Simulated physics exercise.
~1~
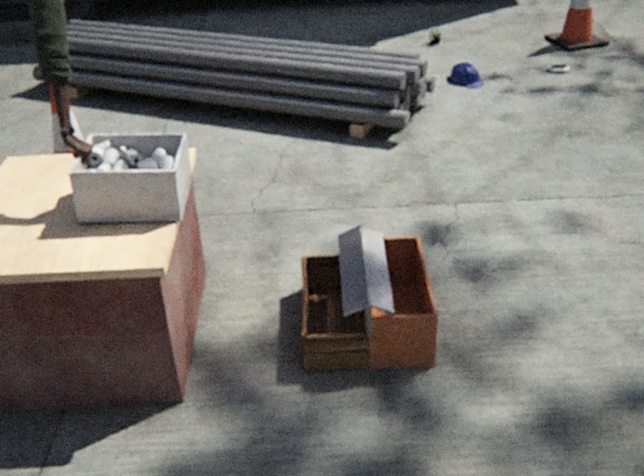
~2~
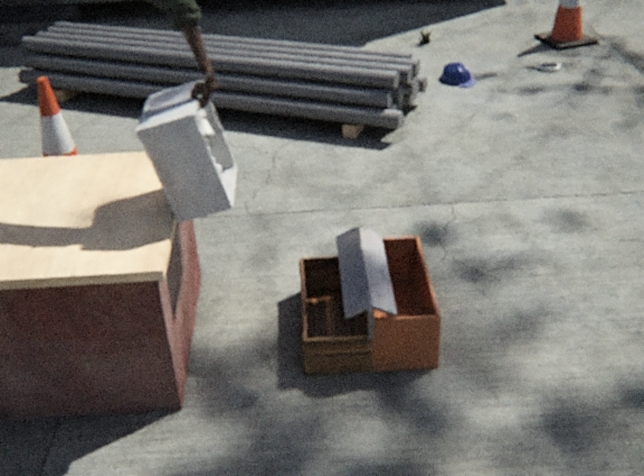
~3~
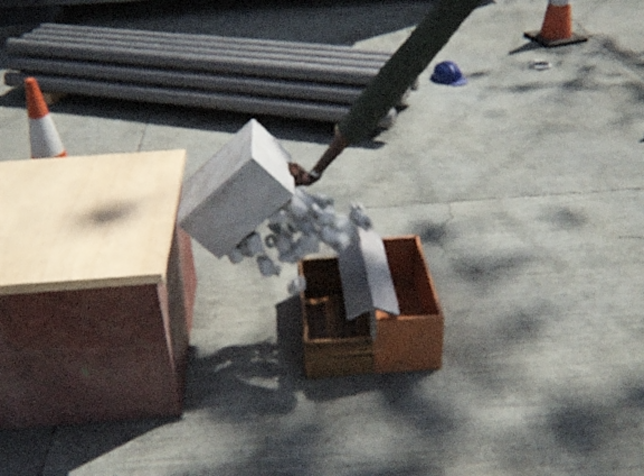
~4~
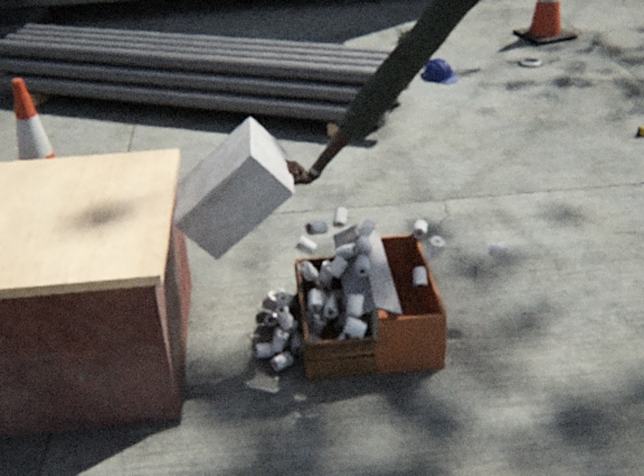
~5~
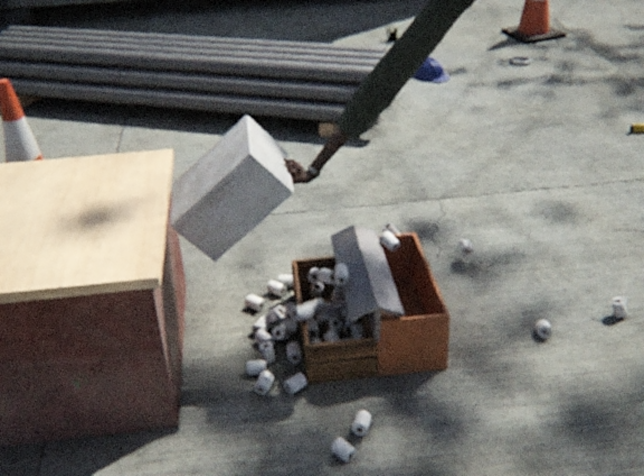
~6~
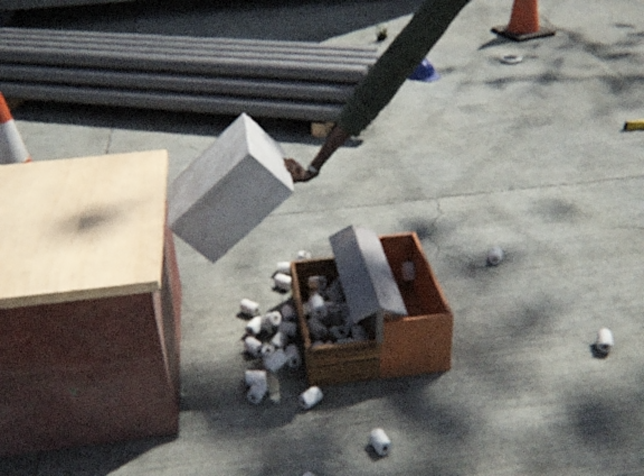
Arm tipping a white crate of paper rolls off a bench, most landing in or before the divided box, few beyond.
